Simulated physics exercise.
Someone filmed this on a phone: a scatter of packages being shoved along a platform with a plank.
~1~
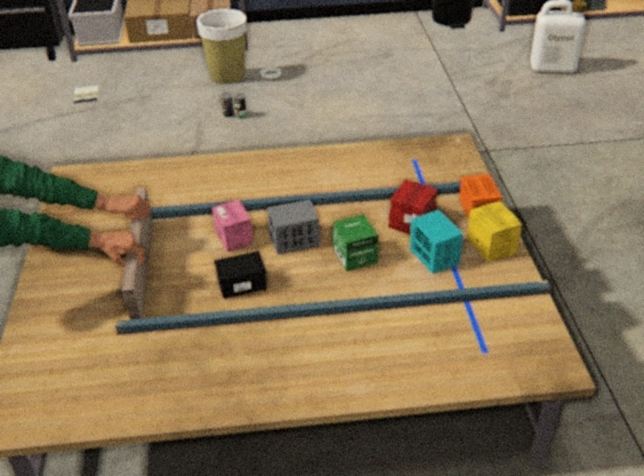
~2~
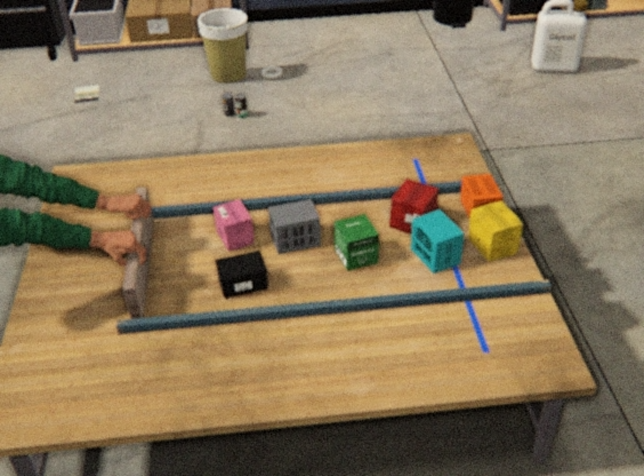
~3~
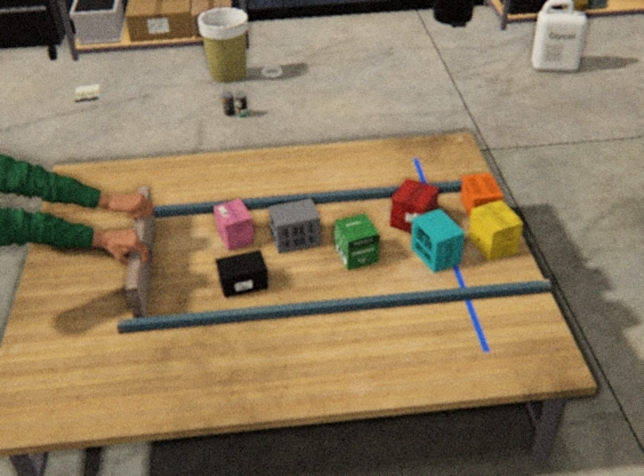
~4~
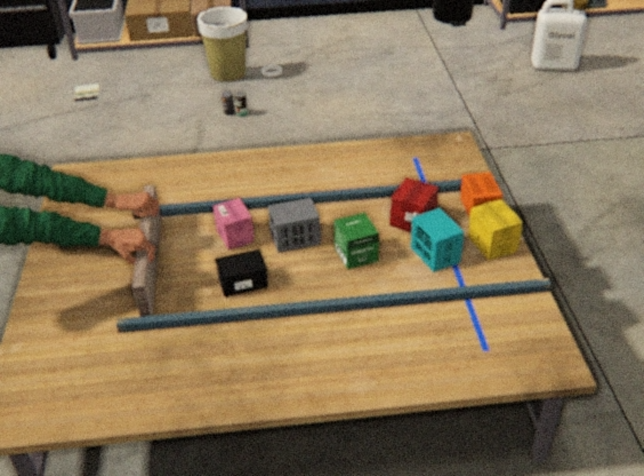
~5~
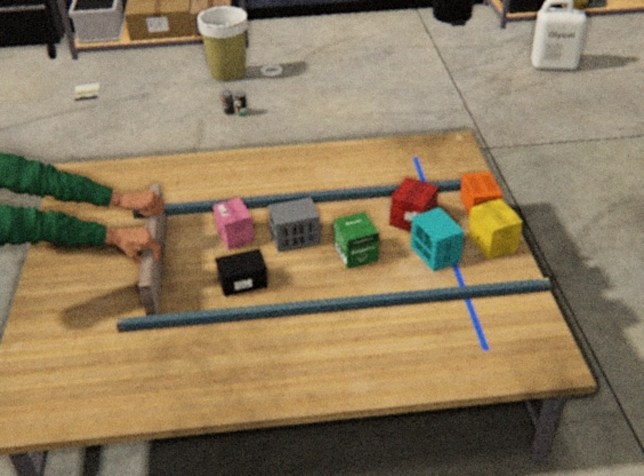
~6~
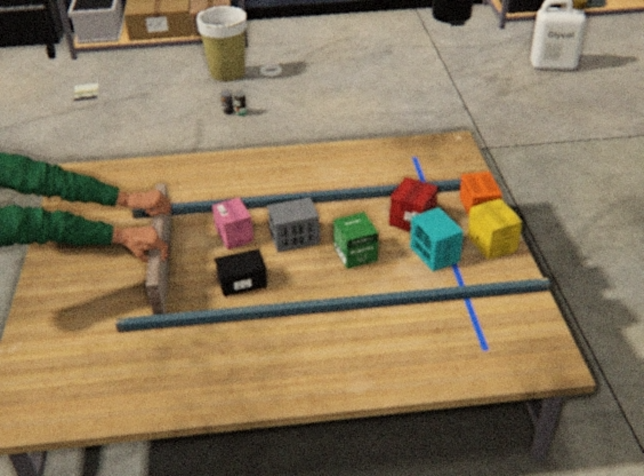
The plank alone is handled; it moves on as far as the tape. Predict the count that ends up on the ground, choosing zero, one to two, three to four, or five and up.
The count that fall off is at least three and at most four.
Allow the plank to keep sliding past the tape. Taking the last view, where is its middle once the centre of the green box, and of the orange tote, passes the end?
Approx. (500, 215) / approx. (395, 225) for the other.
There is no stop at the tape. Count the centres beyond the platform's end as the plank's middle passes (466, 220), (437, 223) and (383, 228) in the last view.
Place by place, 4, 3 and 0.
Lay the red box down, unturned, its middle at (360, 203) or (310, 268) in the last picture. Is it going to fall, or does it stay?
Place by place, it stays put; stays put.
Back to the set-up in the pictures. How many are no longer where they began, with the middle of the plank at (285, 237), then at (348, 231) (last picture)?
In order, the tallies are 3 and 6.
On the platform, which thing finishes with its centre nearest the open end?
The turquoise crate.
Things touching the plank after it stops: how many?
Result: 3 in all.
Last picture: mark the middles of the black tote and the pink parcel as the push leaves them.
Okay, so first (480, 259), and next (451, 204).
Early on, none off yet; orange tote at rest near (480, 196); yellow parcel at rest near (494, 229); turquoise crate at rest near (436, 239).
A while later, none off yet; orange tote travelled a little near (502, 194); yellow parcel travelled a little near (515, 225); turquoise crate travelled about its own width near (483, 228).
Finally, the number that fall off is three or four; lost, red box, yellow parcel and orange tote.
